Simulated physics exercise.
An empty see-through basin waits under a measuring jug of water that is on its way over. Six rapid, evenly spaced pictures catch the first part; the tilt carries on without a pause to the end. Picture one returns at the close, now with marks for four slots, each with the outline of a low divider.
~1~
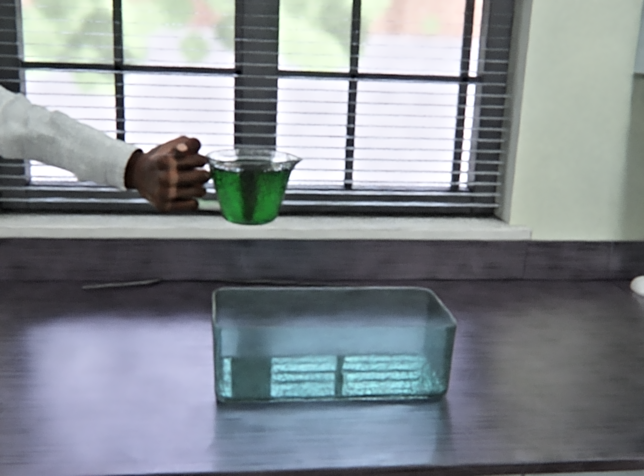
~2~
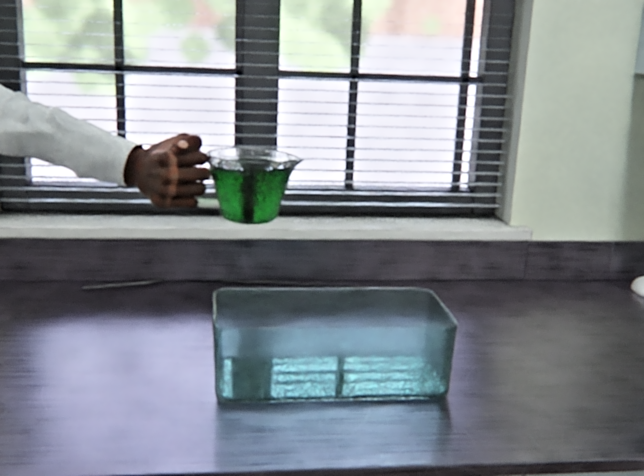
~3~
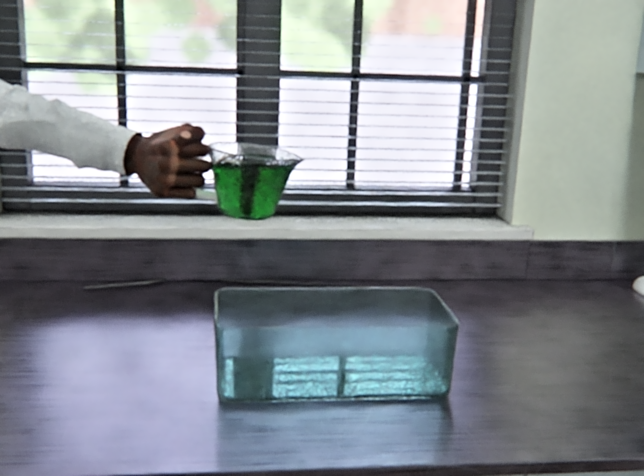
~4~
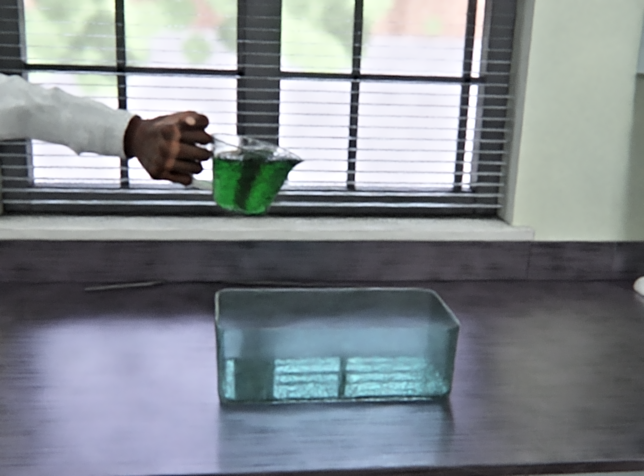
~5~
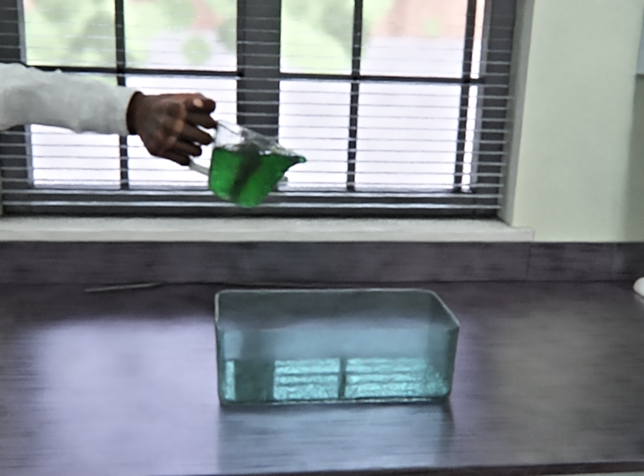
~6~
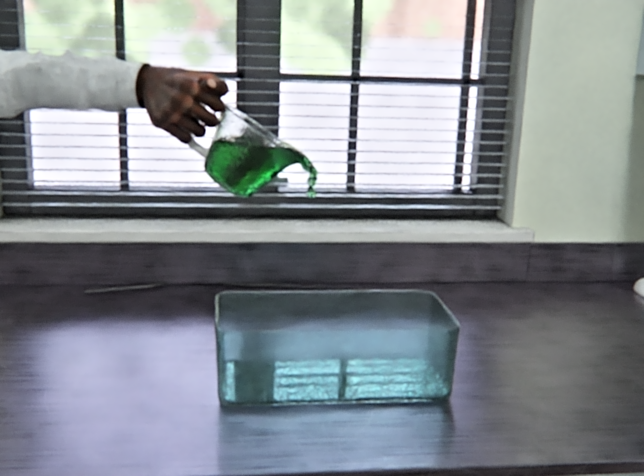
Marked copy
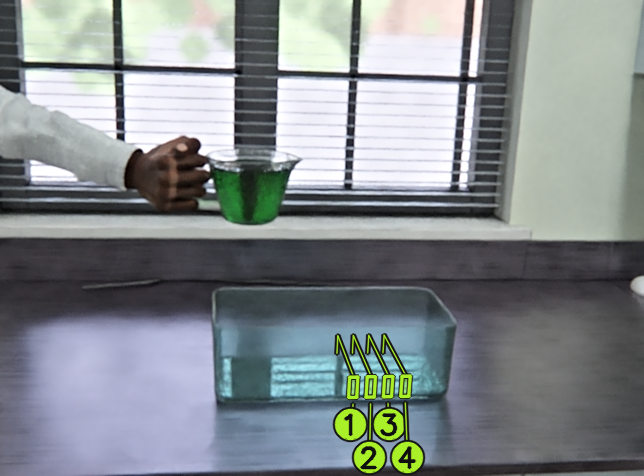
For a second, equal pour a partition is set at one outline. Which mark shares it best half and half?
Use position 3.
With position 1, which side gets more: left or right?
The right side.
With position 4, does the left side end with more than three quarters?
Yes.
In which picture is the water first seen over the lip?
Picture 5.
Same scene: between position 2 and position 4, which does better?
2 it is.
On the marked copy, 1 at (353, 403); 2 at (370, 403); 3 at (388, 403); 4 at (405, 402).
With 1, about 14 % ends left of the wall and 82 % right of it; 4 % is lost outside.
With 2, about 20 % ends left of the wall and 76 % right of it; 4 % is lost outside.
With 3, about 51 % ends left of the wall and 44 % right of it; 5 % is lost outside.
With 4, about 88 % ends left of the wall and 8 % right of it; 4 % is lost outside.
